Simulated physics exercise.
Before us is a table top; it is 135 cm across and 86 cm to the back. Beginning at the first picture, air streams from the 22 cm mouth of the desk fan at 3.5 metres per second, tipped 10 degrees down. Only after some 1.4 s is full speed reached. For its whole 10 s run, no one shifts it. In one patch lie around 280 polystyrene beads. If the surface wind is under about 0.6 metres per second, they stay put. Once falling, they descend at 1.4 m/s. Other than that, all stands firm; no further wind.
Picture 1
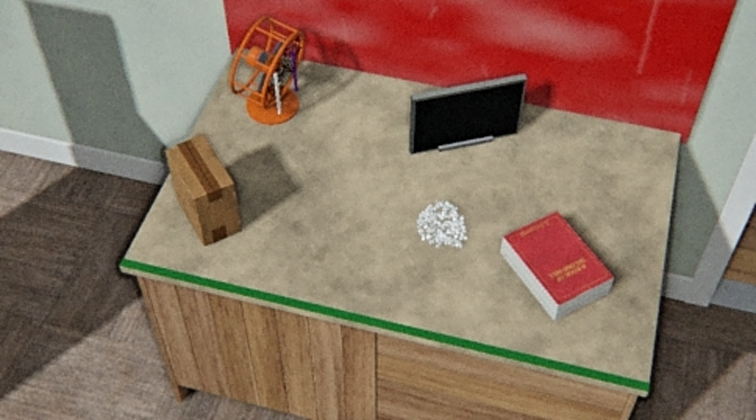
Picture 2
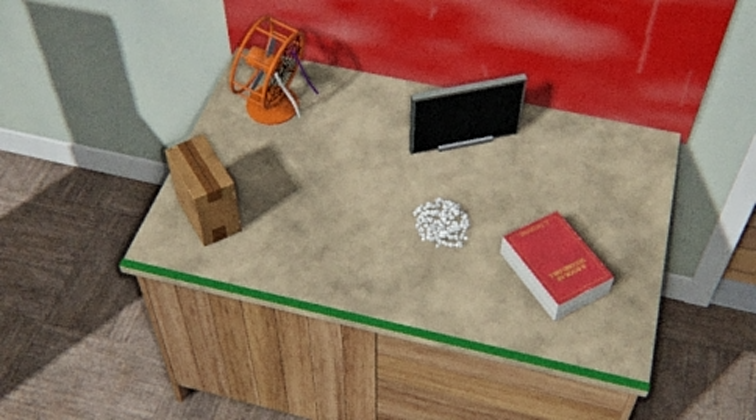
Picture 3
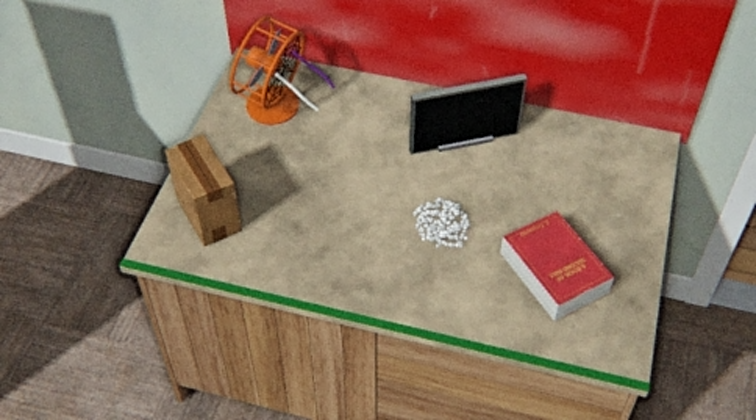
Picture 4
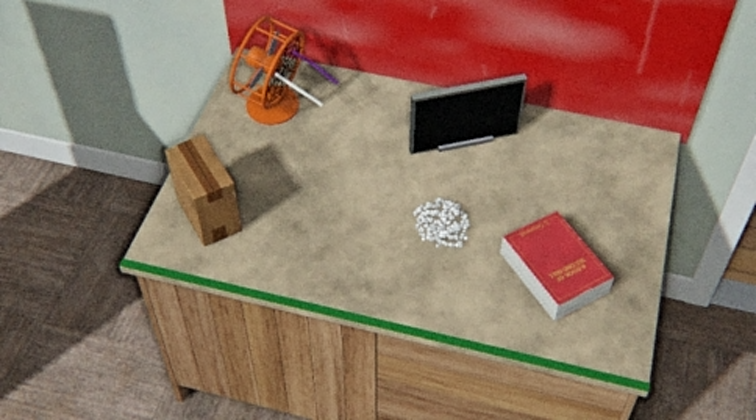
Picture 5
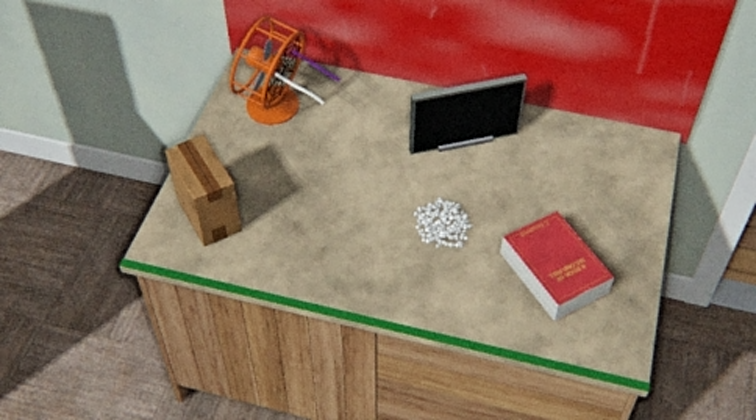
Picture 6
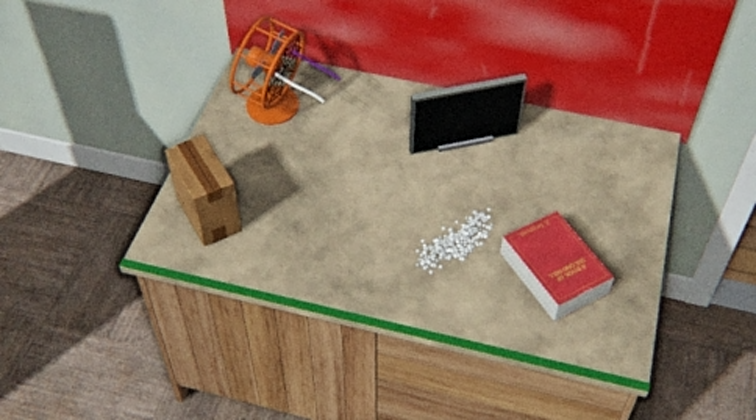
A room with pale walls and a dark wood floor holds a wooden desk with a mottled beige top and green front edge before a glossy red panel, seen from above. An orange fan with ribbons stands back left, a brown box left, a black screen behind, white beads centre-right and a red book right. The ribbons lift and flutter, the beads barely shift, then many scatter into a loose, slanting patch rightward, while the view stays still.
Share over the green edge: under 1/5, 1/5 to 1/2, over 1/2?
Beyond half.
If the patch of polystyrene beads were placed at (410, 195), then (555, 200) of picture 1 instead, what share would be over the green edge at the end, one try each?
Taking the two spots in order, I'd say around 80 percent and then 0 percent.
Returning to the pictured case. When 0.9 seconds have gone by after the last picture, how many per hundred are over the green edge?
80 per cent, roughly.
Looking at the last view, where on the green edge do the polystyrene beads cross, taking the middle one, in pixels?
Near (480, 352).
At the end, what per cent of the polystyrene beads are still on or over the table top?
I'd put it at some 0 %.
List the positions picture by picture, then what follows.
The middle of the polystyrene beads is near (445, 223), none has stirred yet and the mouth of the desk fan is at (268, 63), in the first picture.
The middle of the polystyrene beads is near (445, 222), about 1 % have left their places and the green edge is centred on (372, 326), in the second picture.
The middle of the polystyrene beads is near (445, 222), about 1 % have left their places, the top of a laptop is at (469, 86) and the top of a book is at (558, 257), in the third picture.
The middle of the polystyrene beads is near (445, 222) and about 1 % have left their places, in the fourth picture.
The middle of the polystyrene beads is near (445, 222) and about 1 % have left their places, in the fifth picture.
The middle of the polystyrene beads is near (458, 246), the farthest in sight from the desk fan is at (481, 244) and about 90 % have left their places, in the sixth picture.
Then, 0.9 s after the last picture, 19 % are on the move or not yet settled, 81 % are over the green edge.
Then, 2.1 s after the last picture, 1 % are on the move or not yet settled, 85 % are over the green edge.
Then, 4.4 s after the last picture, 0 % are on the move or not yet settled, 85 % are over the green edge.
Then, 8.9 s after the last picture, at the end, 85 % are over the green edge.
